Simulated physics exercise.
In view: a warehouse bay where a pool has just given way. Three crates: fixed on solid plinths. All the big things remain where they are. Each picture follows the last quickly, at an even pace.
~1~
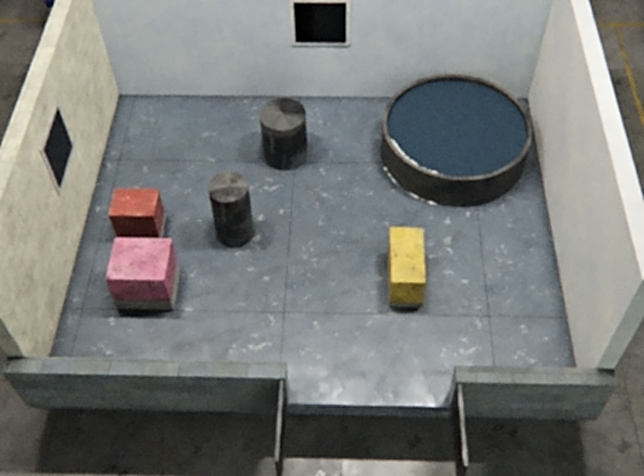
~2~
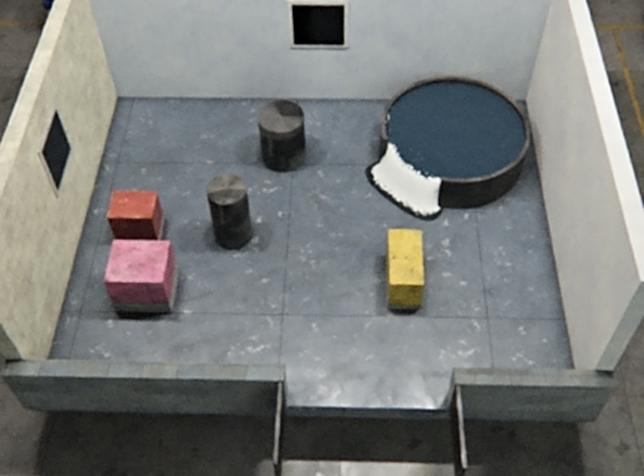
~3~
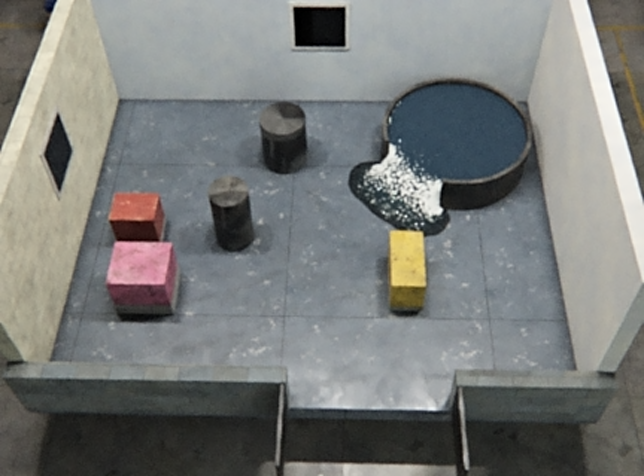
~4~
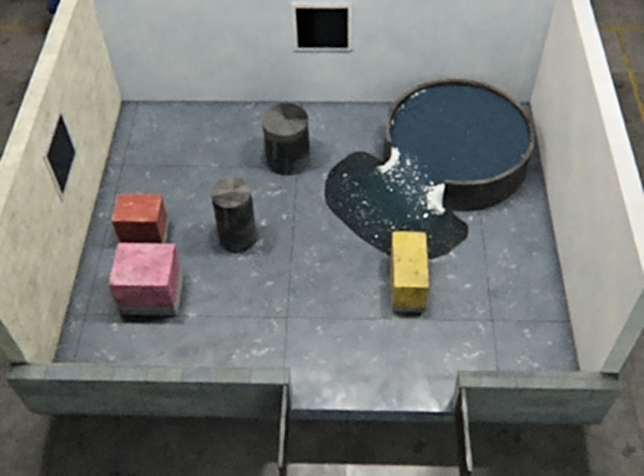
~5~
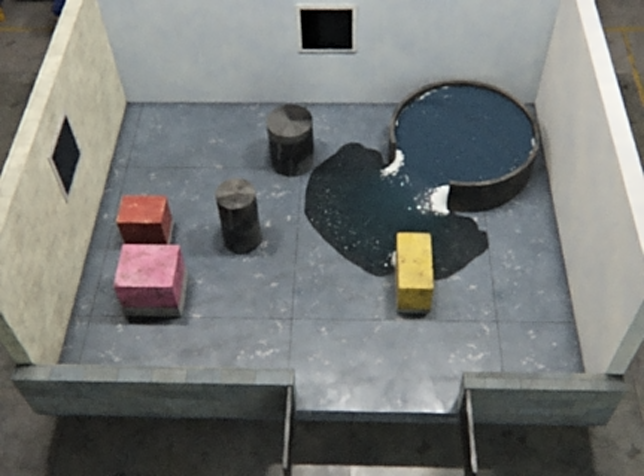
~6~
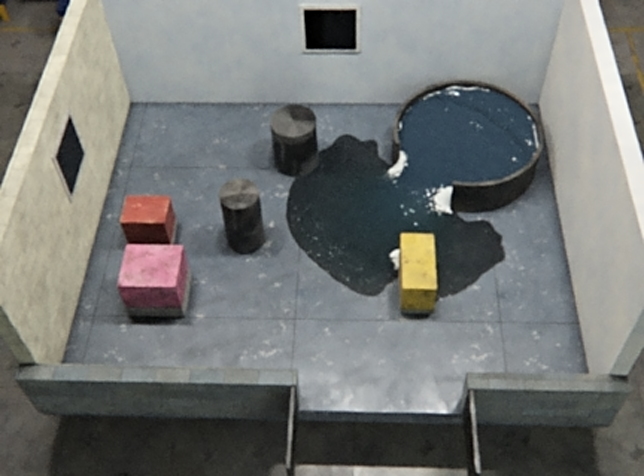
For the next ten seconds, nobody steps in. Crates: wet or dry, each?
Pink crate dry, yellow crate wet, red crate wet.
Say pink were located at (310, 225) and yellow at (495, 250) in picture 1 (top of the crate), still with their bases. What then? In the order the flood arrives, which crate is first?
That would be the crate marked pink.
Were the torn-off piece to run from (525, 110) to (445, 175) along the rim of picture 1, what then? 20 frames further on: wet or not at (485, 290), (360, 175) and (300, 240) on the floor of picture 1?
Spot one: Reached by the flood. Spot two: Spared by the leak. Spot three: Spared by the leak.
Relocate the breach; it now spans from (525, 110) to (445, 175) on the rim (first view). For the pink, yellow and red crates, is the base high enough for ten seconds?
Then the pink crate is untouched, the yellow crate gets flooded and the red crate is untouched.
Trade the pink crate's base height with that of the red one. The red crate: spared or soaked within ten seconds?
Red: Untouched.
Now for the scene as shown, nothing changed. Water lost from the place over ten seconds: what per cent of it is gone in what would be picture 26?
Roughly 25 %.
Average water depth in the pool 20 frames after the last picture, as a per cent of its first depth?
That comes to about 42 per cent.
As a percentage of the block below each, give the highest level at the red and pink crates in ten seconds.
In order: 150% and 70%.
A moment on, water covers 30 % of the floor; the pink crate not reached, the yellow crate water round its plinth, the red crate not reached.
Next, water covers 50 % of the floor; the pink crate water round its plinth, the yellow crate water round its plinth, the red crate water round its plinth.
Then, water covers 60 % of the floor; the pink crate water round its plinth, the yellow crate water round its plinth, the red crate water round its plinth.
Later, water covers 75 % of the floor; the pink crate water round its plinth, the yellow crate water round its plinth, the red crate water round its plinth.
In the end, water covers 95 % of the floor; the pink crate stayed above the water, the yellow crate was topped, the red crate was topped.
